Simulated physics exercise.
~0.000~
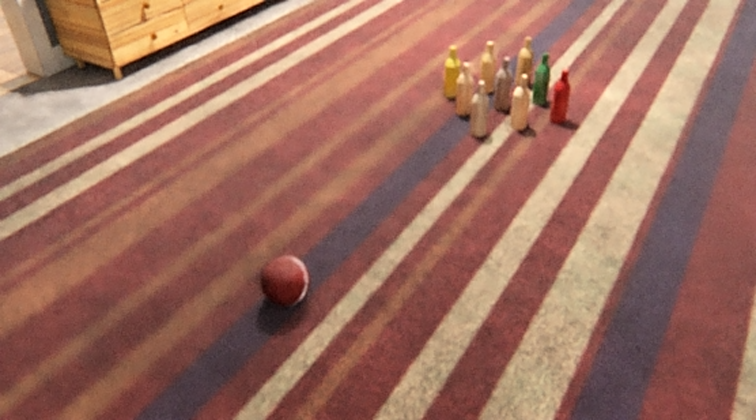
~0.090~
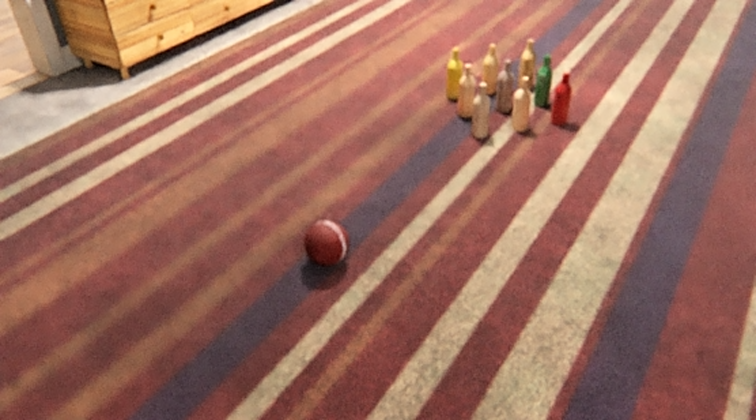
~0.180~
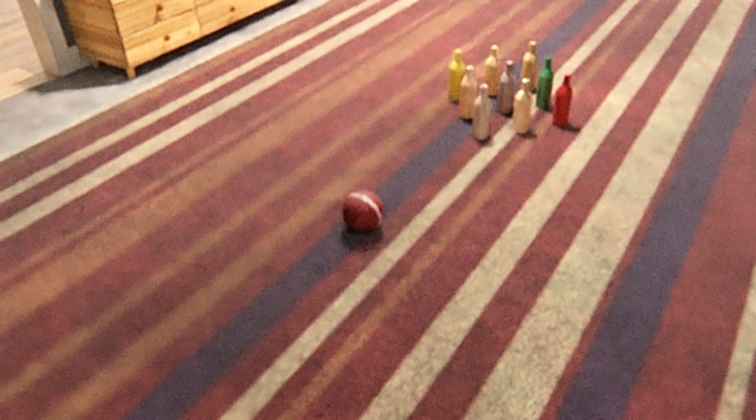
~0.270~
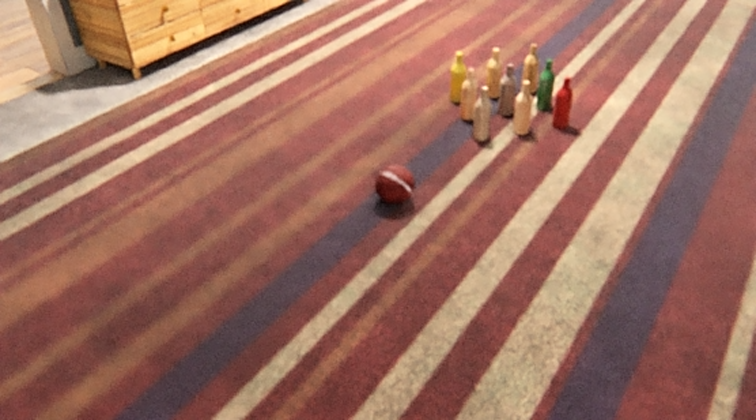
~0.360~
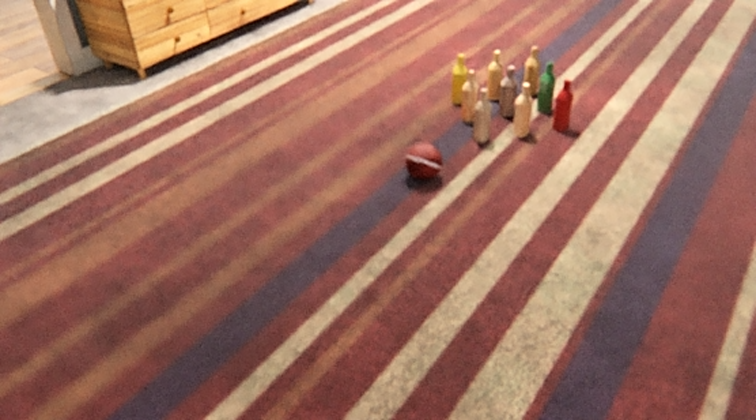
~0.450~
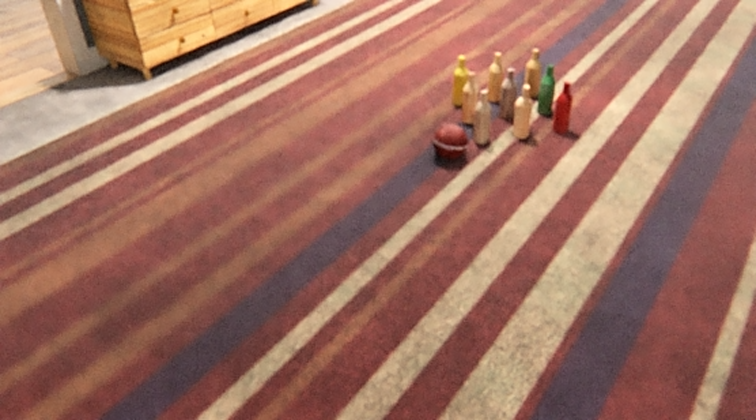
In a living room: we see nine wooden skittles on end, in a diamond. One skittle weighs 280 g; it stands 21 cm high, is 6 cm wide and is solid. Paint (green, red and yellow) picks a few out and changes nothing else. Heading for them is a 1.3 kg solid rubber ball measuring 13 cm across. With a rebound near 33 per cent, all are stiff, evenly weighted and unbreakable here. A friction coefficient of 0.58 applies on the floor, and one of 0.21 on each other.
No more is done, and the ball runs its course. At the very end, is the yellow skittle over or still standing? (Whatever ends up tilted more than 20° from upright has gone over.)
Looks like it takes a tumble.
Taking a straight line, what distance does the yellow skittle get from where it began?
I'd put it at near 15 cm.
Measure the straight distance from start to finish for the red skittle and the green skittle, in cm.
Result: Red at 0 cm, green at 20 cm.
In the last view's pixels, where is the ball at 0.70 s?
About (496, 103).
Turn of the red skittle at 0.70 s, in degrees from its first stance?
Roughly 0°.
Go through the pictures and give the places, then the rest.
In the first picture (pixels give the middle of a visible side; the camera moves round a little), ball (286, 281) 1.08 m before the front row; yellow skittle (451, 75); red skittle (563, 99); green skittle (542, 82); none has stirred.
Ball (327, 243) 90 cm before the front row; yellow skittle (453, 76), in the second picture.
Ball (363, 212) 72 cm before the front row; yellow skittle (455, 78), in the third picture.
Ball (395, 185) 54 cm before the front row; yellow skittle (457, 80), in the fourth picture.
Ball (424, 162) 36 cm before the front row; yellow skittle (458, 82), in the fifth picture.
Ball (450, 142) 18 cm before the front row; yellow skittle (459, 83); red skittle (565, 110); green skittle (547, 92); none has stirred, in the sixth picture.
After 0.58 s, ball still moving; none of the 9 skittles over, 1 disturbed; yellow skittle unmoved.
After 0.70 s, ball still moving; 1 of the 9 skittles over; yellow skittle 4° from how it stood; green skittle 12° from how it stood.
After 0.90 s, ball still moving; 4 of the 9 skittles over; yellow skittle 46° from how it stood; green skittle lying flat.
After 1.26 s, ball still moving; 7 of the 9 skittles over; yellow skittle lying flat; green skittle lying flat.
In the end (1.6 s), ball rolling away; 7 of the 9 skittles over; yellow skittle lying flat; green skittle lying flat; red skittle unmoved. From the last view, middles, yellow skittle near (453, 83), green skittle near (580, 99).
